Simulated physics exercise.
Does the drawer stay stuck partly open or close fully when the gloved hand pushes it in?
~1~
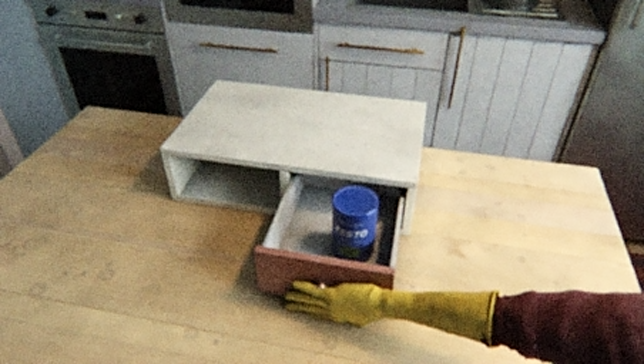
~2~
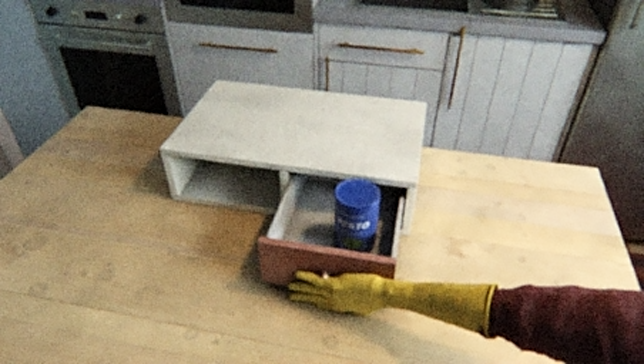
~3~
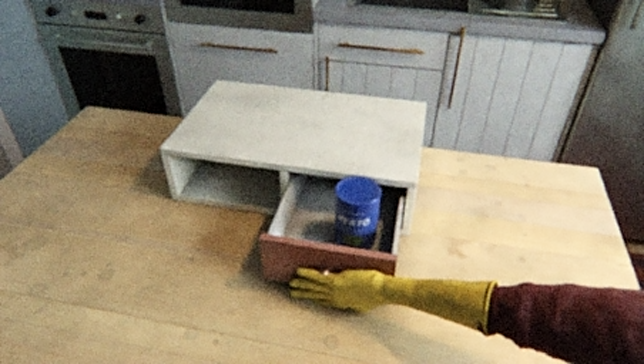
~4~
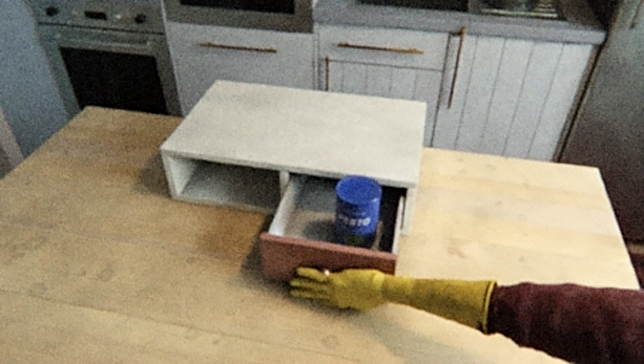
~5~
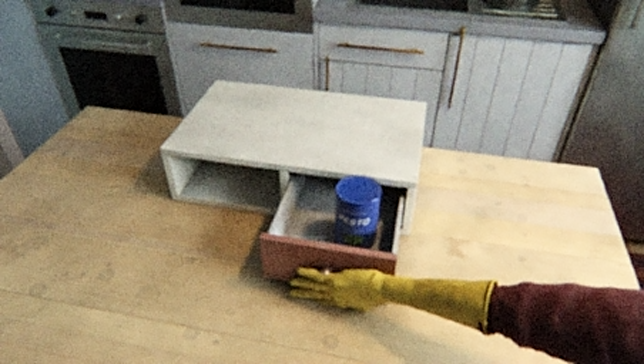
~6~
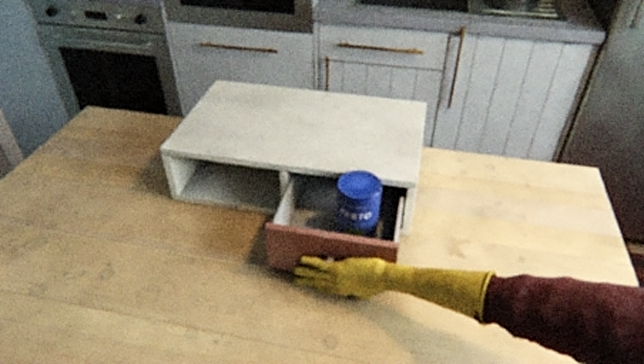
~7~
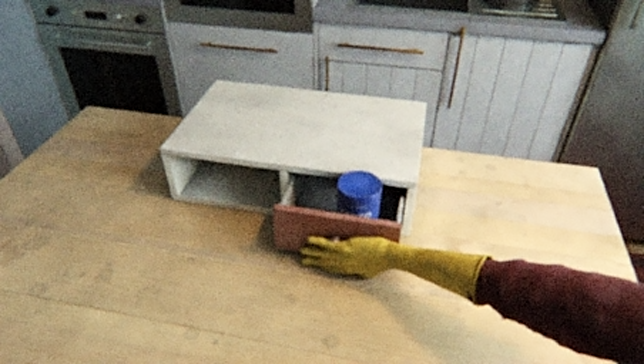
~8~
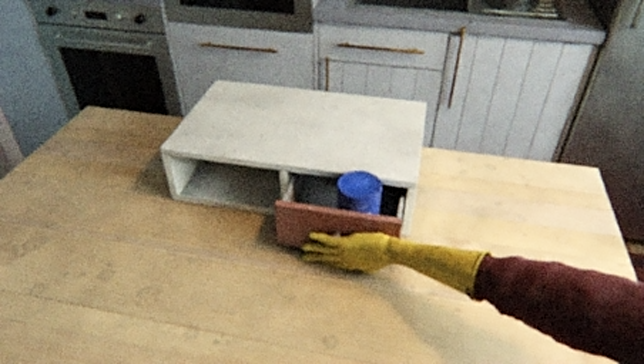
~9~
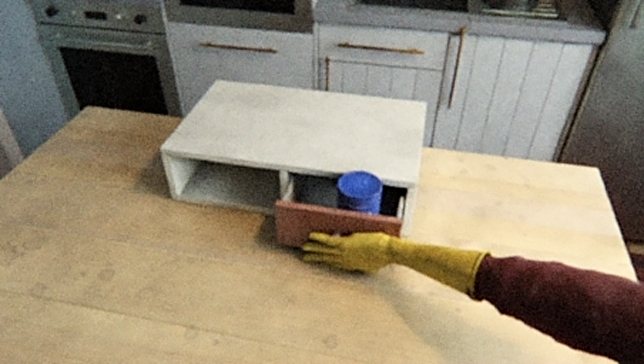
The drawer stays stuck partly open. It slides inward but comes to a stop before closing, with the blue tub still upright inside.
